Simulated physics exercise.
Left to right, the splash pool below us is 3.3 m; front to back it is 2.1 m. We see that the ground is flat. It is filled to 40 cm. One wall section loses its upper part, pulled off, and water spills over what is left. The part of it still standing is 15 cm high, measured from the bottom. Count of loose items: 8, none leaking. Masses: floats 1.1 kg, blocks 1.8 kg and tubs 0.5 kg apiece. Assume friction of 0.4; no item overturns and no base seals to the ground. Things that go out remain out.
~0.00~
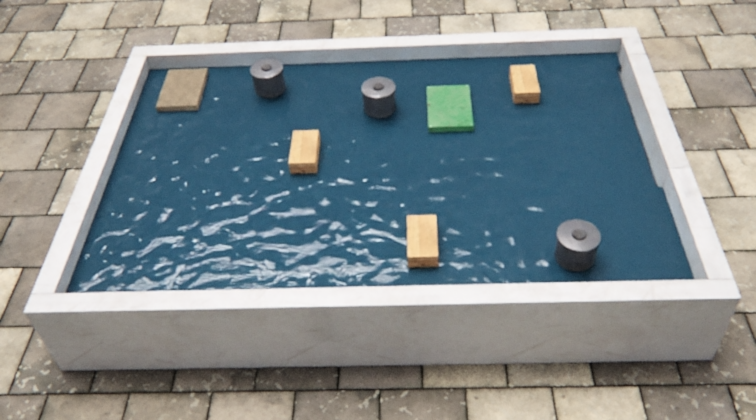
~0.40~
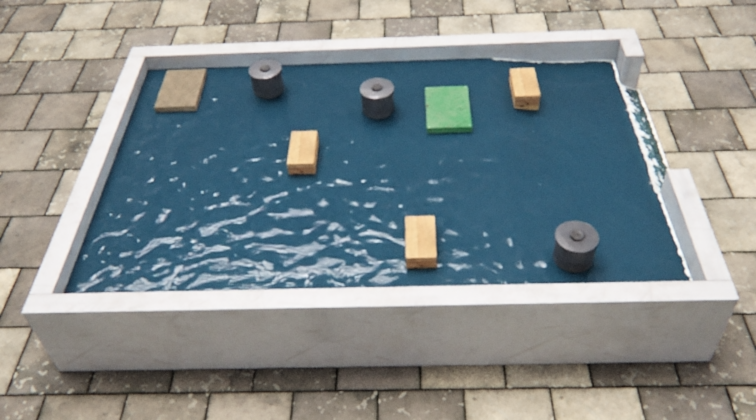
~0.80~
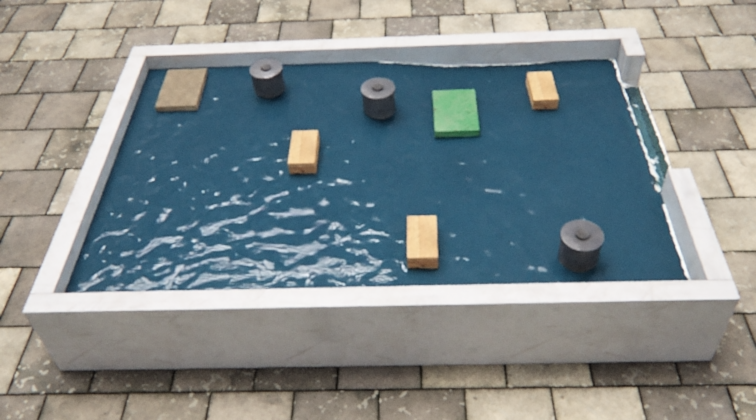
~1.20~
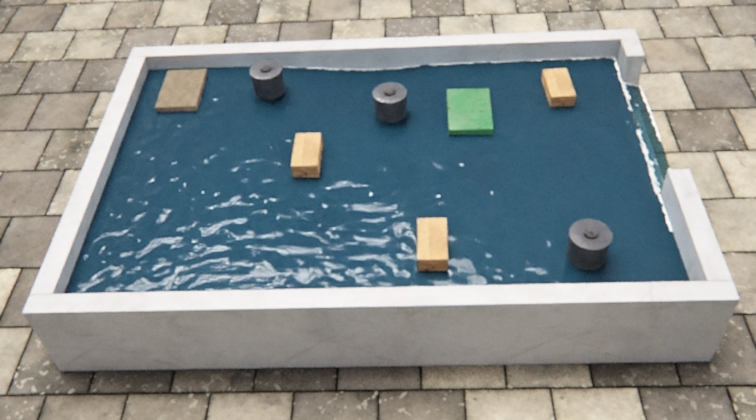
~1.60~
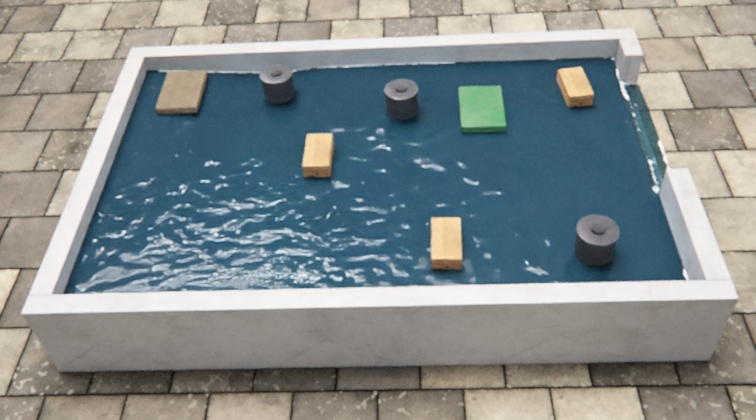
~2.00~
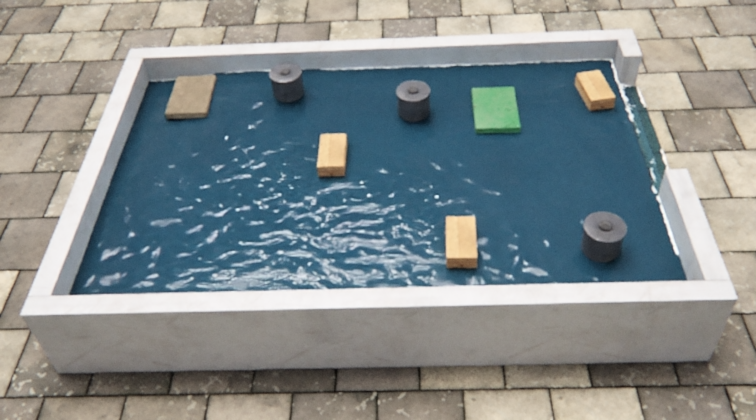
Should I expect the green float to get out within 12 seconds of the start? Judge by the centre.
I'd say the green float makes it out.
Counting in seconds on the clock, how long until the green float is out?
Somewhere near 6.0 s.
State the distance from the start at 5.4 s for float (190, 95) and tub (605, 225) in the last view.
Distances, as listed: 10 cm then 60 cm.
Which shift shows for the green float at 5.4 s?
Shift: About 100 cm.
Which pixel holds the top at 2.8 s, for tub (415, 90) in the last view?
About pixel (441, 92).
After 2.8 s the green float is near (527, 106), 0.5 m from its start, afloat; 1 of 8 are out; 7 afloat.
After 5.4 s the green float is near (601, 109), 1.0 m from its start, afloat; 1 of 8 are out; 7 afloat.
After 8.0 s the green float has gone out; 3 of 8 are out; 5 afloat.
After 12.0 s the green float has gone out; 3 of 8 are out; 5 afloat.
